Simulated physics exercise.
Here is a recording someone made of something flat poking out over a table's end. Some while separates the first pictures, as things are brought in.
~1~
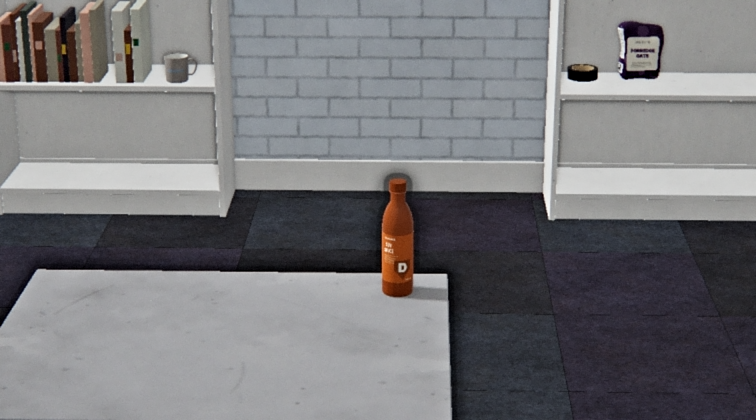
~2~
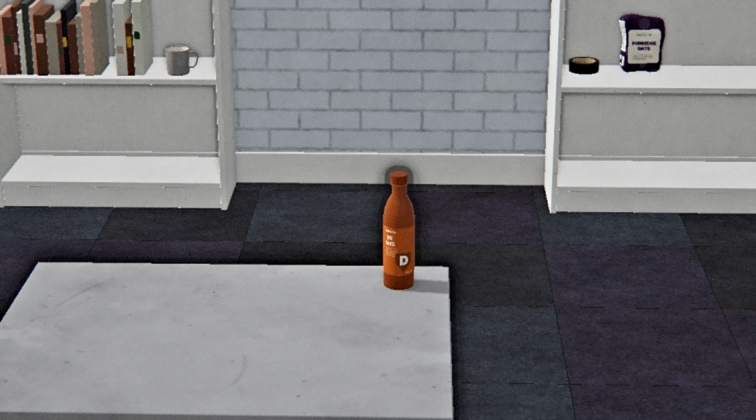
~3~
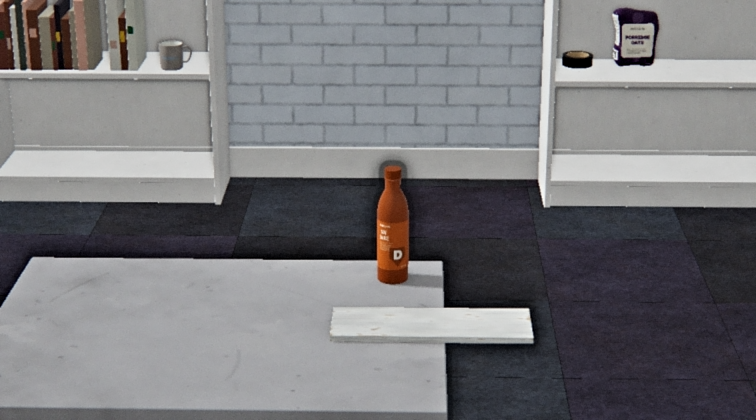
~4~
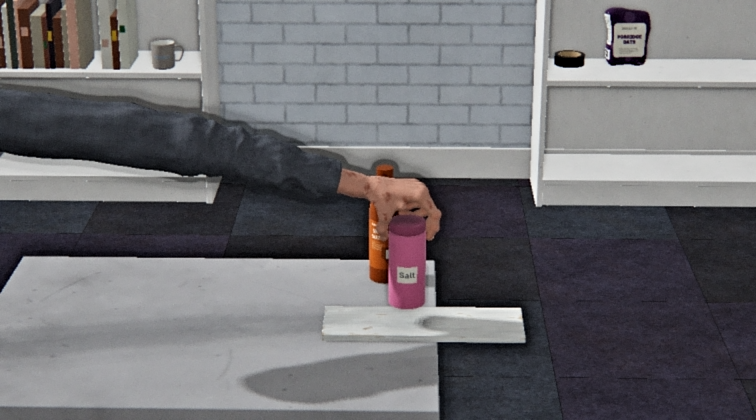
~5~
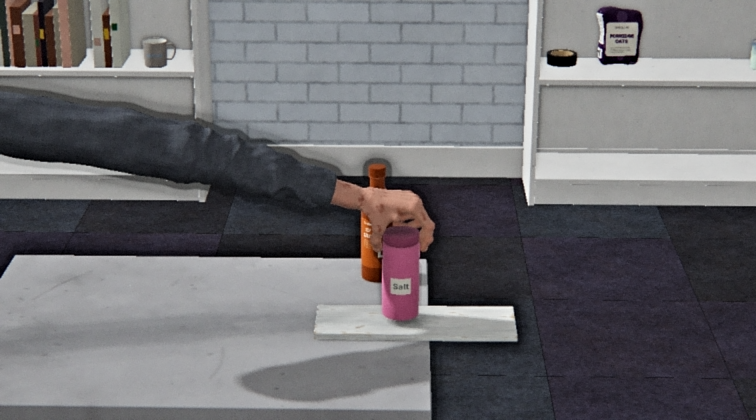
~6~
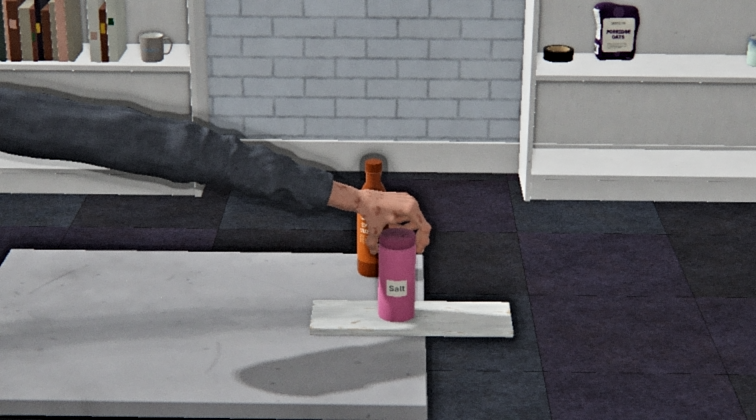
A pale flat board appeared, jutting past the right end of a table near an orange bottle, then a hand reached in from the left and lowered a pink salt jar onto it.
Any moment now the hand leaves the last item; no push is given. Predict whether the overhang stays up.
Does not drop.
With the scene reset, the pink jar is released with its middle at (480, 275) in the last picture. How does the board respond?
Then it comes down.
Then, 0.20 s after the last picture, nothing has stirred.
Then, 0.50 s after the last picture, pink jar resting near (397, 275).
At rest, all 3 in place. Seen from the same camera at the end, pink jar near (397, 275). The board stays on the table.
